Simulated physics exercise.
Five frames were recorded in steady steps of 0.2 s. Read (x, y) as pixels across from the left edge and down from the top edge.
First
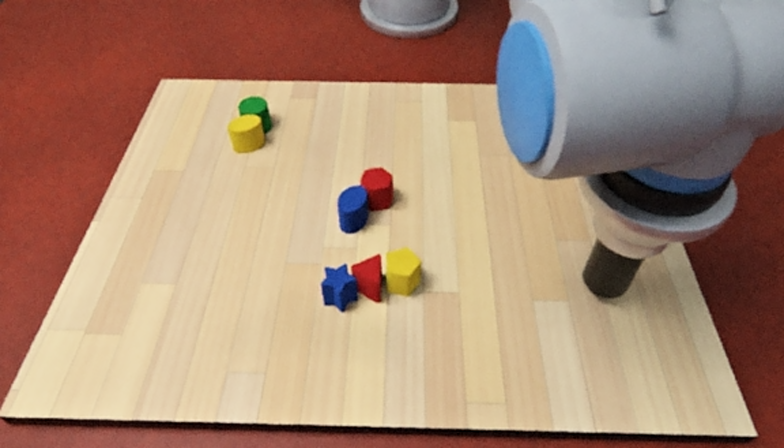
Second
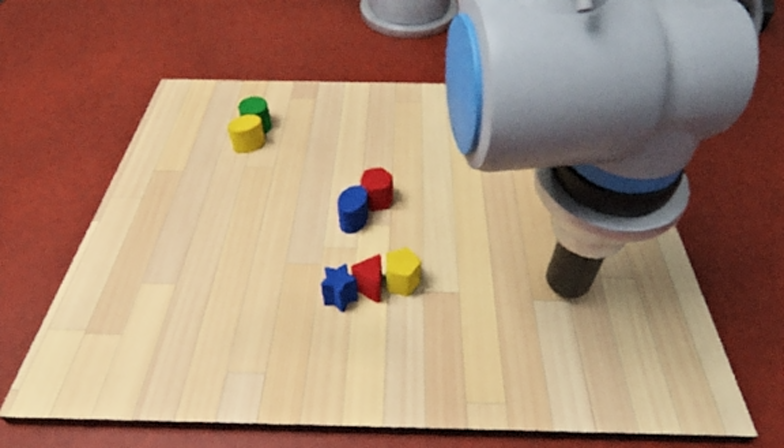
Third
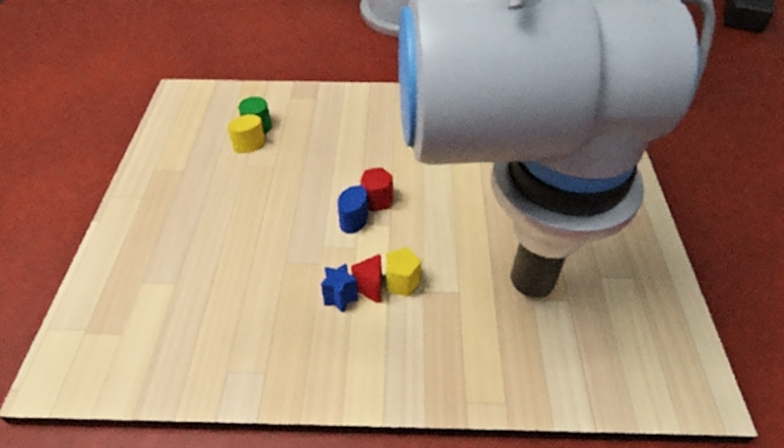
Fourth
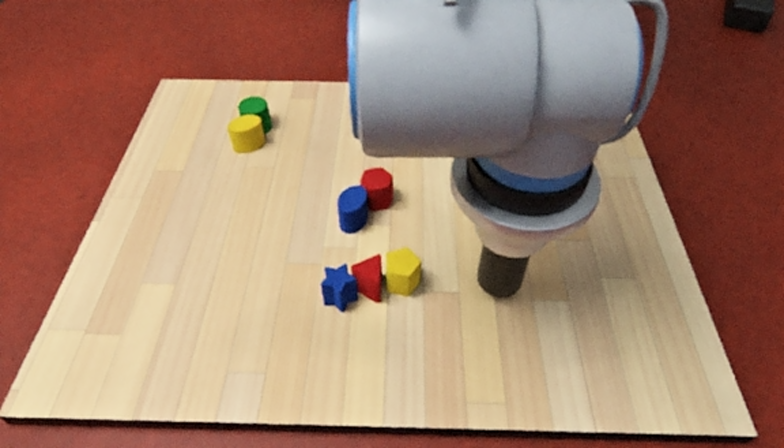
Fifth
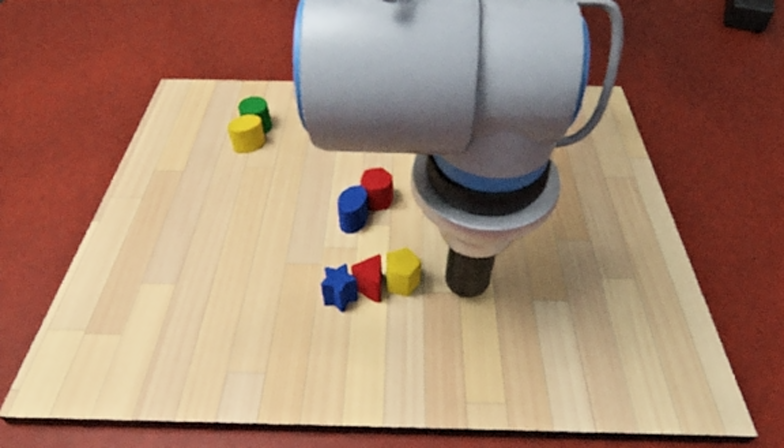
A grey and blue robot arm with a dark rod tip moves steadily left over a pale wooden board on a red surface, seen from above at an angle by a still camera. A blue star, red three-sided block and yellow pentagon sit in a row near the middle, with blue and red blocks above and yellow and green ones at upper left. The rod nears the yellow pentagon, while every block stays still.
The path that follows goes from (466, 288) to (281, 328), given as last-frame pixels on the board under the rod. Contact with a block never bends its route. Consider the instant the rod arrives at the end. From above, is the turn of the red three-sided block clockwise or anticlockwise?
Rotation: Counter-clockwise.
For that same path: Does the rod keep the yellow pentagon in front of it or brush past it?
I'd say it has come free.
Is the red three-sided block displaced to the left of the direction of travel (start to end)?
My answer is no.
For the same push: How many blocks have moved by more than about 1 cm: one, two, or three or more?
I'd say three or more blocks get shifted by more than about 1 cm.
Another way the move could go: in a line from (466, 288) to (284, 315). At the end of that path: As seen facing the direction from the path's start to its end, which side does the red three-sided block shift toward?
It's pushed right.
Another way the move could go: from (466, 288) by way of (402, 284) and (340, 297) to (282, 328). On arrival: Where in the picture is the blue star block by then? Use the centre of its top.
Just about (236, 314).
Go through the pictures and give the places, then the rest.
In the first frame, lower end of the rod at (604, 281), tops of blocks, blue star block at (338, 277), red three-sided block at (370, 267), yellow pentagon at (402, 261).
In the second frame, rod at (568, 281), blocks as before.
In the third frame, rod at (532, 281), blocks as before.
In the fourth frame, rod at (499, 280), blocks as before.
In the fifth frame, rod at (467, 280), blue star block at (338, 277), red three-sided block at (370, 267), yellow pentagon at (402, 261).
On the path given first. One third of the way, rod at (404, 295); blue star block at (330, 277), turned 30° anticlockwise; red three-sided block at (352, 262), turned 20° anticlockwise; yellow pentagon at (382, 255), turned 15° clockwise.
Two thirds of the way, rod at (341, 309); blue star block at (313, 274); red three-sided block at (347, 259), turned 30° anticlockwise; yellow pentagon at (376, 254), turned 40° clockwise.
At the end, rod at (279, 321); blue star block at (297, 271), turned 40° clockwise; red three-sided block at (347, 259), turned 30° anticlockwise; yellow pentagon at (376, 254), turned 40° clockwise.
